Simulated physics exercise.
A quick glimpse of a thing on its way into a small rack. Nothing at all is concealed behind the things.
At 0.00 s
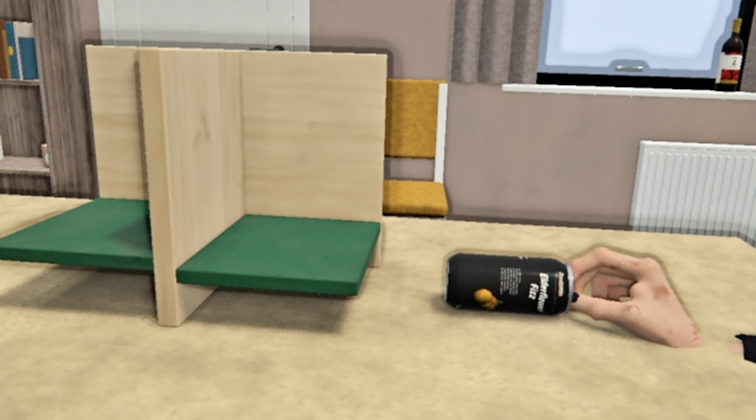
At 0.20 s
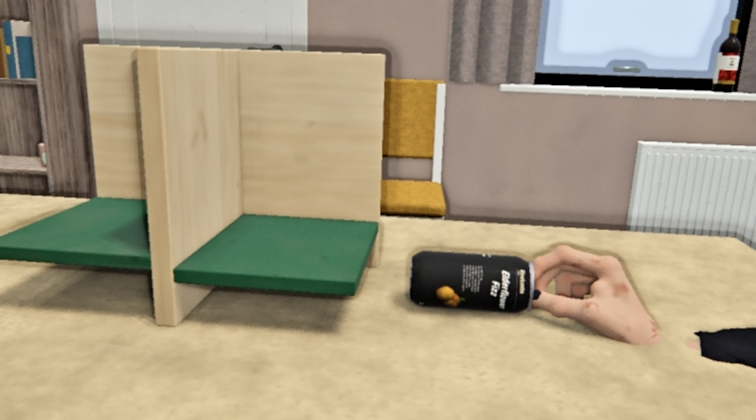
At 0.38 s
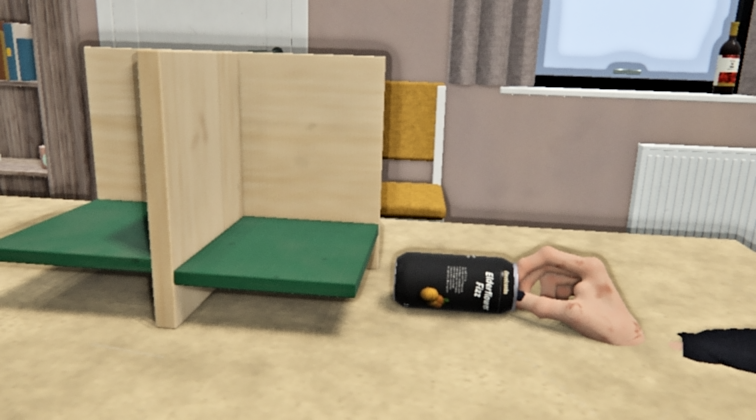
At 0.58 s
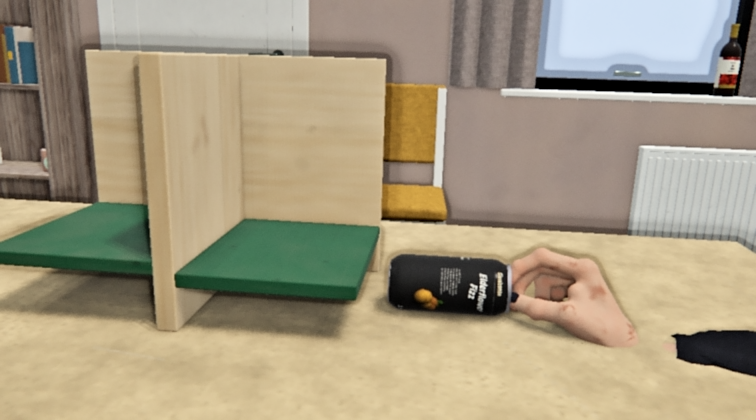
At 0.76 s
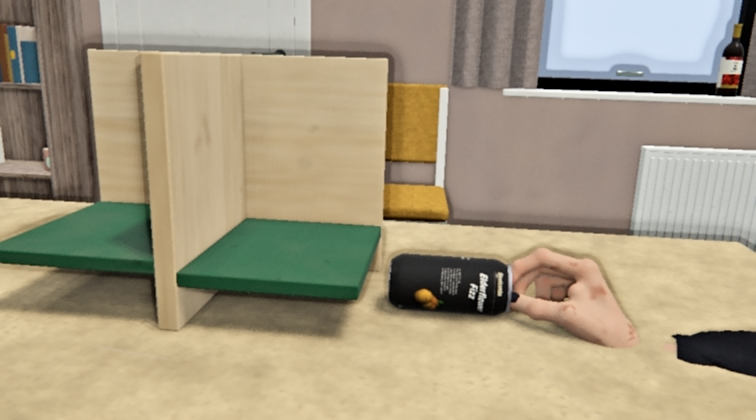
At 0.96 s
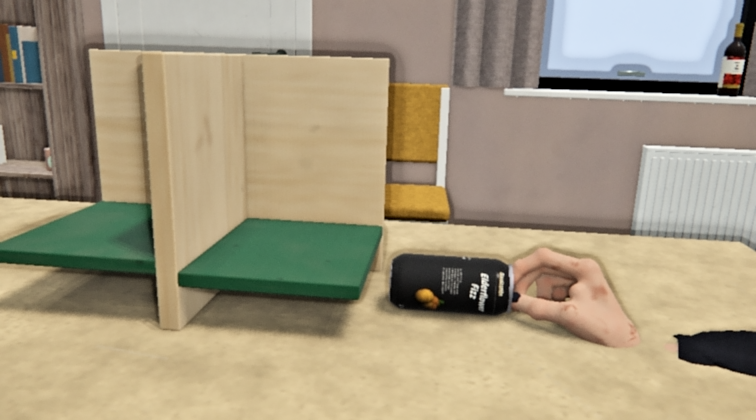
A black drinks can lies on its side on a pale tabletop, its end held by the fingertips of a hand at right, seen from just above table height in a furnished room. To the left stands a light wooden rack with green shelves, a yellow chair and window behind. The hand slides the can a short way left towards the rack, slowing until both are still, while the view barely shifts.
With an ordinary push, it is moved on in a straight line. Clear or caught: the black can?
The black can stops at the shelf.
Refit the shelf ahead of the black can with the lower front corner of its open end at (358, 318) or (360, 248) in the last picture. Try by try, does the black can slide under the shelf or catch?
First try it jams, second try it passes under.
After 1.16 s, black can sliding up to the opening near (441, 284).
After 1.26 s, black can sliding up to the opening near (430, 283).
At rest (2.2 s), the black can catches on the edge, near (430, 283).
